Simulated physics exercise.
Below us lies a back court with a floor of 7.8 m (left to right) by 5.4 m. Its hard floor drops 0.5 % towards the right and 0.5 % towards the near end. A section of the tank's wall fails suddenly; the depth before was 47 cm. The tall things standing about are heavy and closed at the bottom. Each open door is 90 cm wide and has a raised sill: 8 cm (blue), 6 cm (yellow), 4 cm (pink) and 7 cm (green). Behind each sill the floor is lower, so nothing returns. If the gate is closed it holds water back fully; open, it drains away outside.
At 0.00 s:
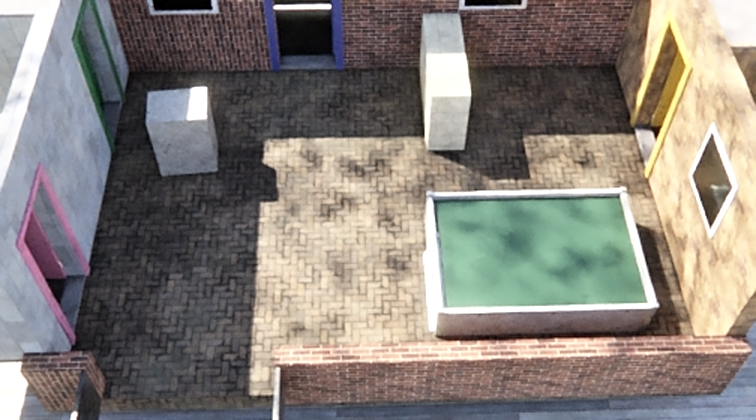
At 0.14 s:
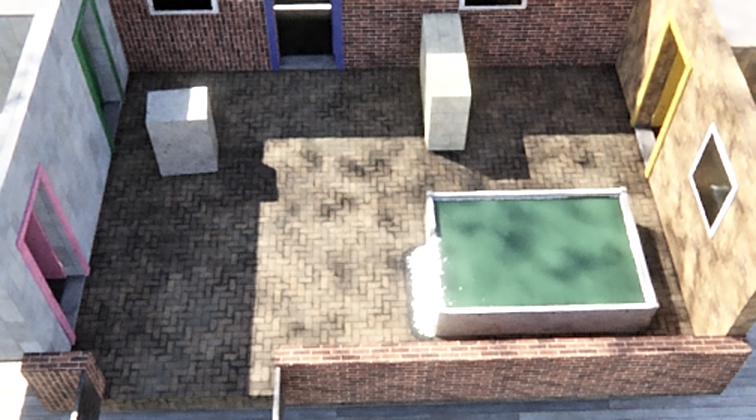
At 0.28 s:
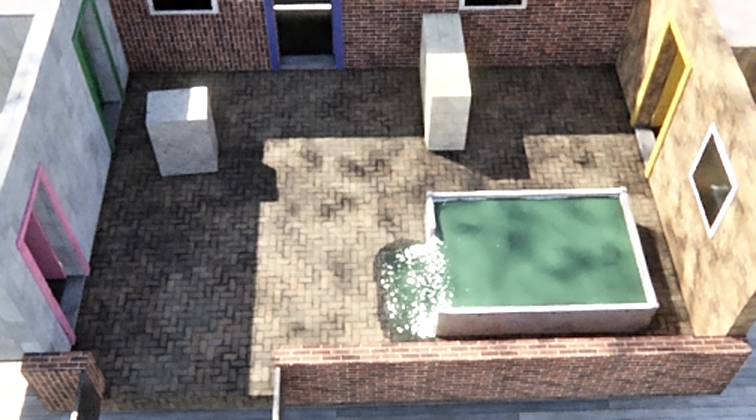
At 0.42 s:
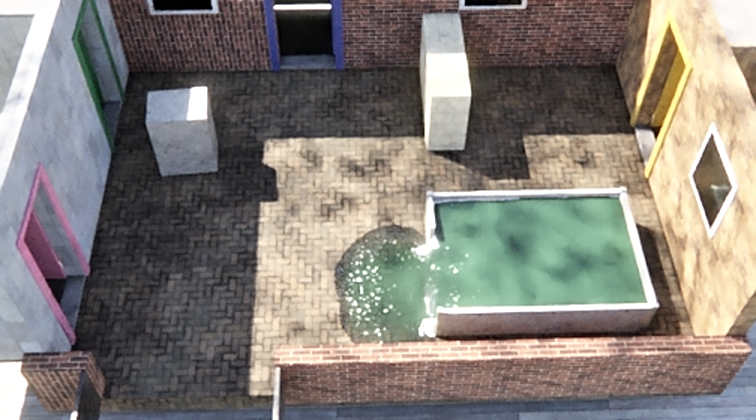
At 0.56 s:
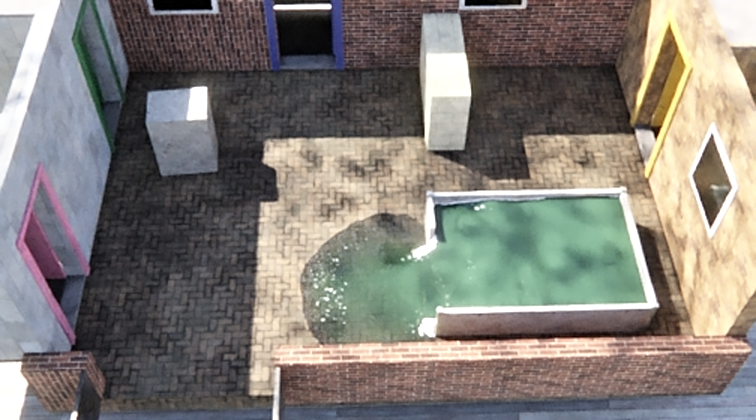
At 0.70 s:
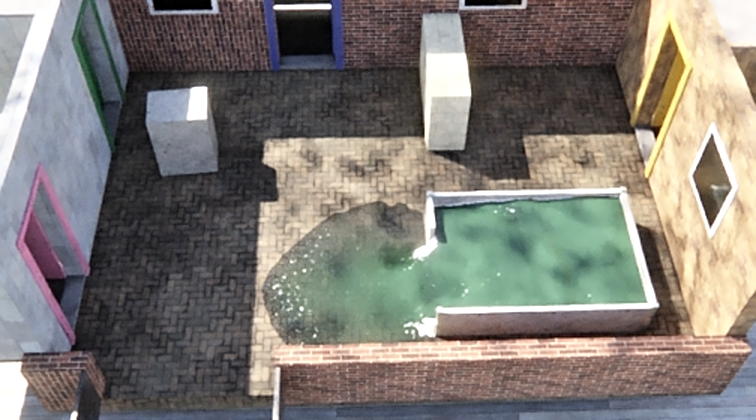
A tank of green water stood in a brick-paved courtyard until part of its left wall gave way, and the water burst out in white spray, then spread leftward across the paving in a widening pool.
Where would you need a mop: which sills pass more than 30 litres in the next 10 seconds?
Door by door: At the blue door it does not reach the limit; at the yellow door it keeps below the limit; at the pink door it goes over the limit; at the green door it does not reach the limit.
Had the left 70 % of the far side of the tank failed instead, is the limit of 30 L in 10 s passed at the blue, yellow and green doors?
Then: Blue under, yellow past it, green not over.
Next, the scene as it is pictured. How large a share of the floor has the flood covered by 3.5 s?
About 40 per cent.
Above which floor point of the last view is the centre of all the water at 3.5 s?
At about (372, 278).
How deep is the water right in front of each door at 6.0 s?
Depths in cm: Blue 2, yellow 0, pink 11, green 5.
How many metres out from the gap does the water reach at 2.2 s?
Some 4.8 m out.
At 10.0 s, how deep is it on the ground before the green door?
About 4.5 cm.
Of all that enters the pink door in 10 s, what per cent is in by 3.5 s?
Some 30 per cent by then.
After 1.4 s water covers 25 % of the floor and is deepest (24 cm) near (419, 309); blue door not reached, yellow door not reached, pink door not reached, green door not reached.
After 2.2 s water covers 35 % of the floor and is deepest (26 cm) near (65, 381); blue door not reached, yellow door not reached, pink door 8 cm at the sill, 7 L in, green door not reached.
After 3.5 s water covers 40 % of the floor and is deepest (20 cm) near (86, 280); blue door not reached, yellow door not reached, pink door 19 cm at the sill, 87 L in, green door 3 cm at the sill, 0 L in.
After 6.0 s water covers 50 % of the floor and is deepest (12 cm) near (129, 79); blue door 2 cm at the sill, 0 L in, yellow door not reached, pink door 11 cm at the sill, 225 L in, green door 5 cm at the sill, 0 L in.
After 10.0 s water covers 70 % of the floor and is deepest (9 cm) near (415, 91); blue door 3 cm at the sill, 0 L in, yellow door not reached, pink door 7 cm at the sill, 275 L in, green door 5 cm at the sill, 0 L in.
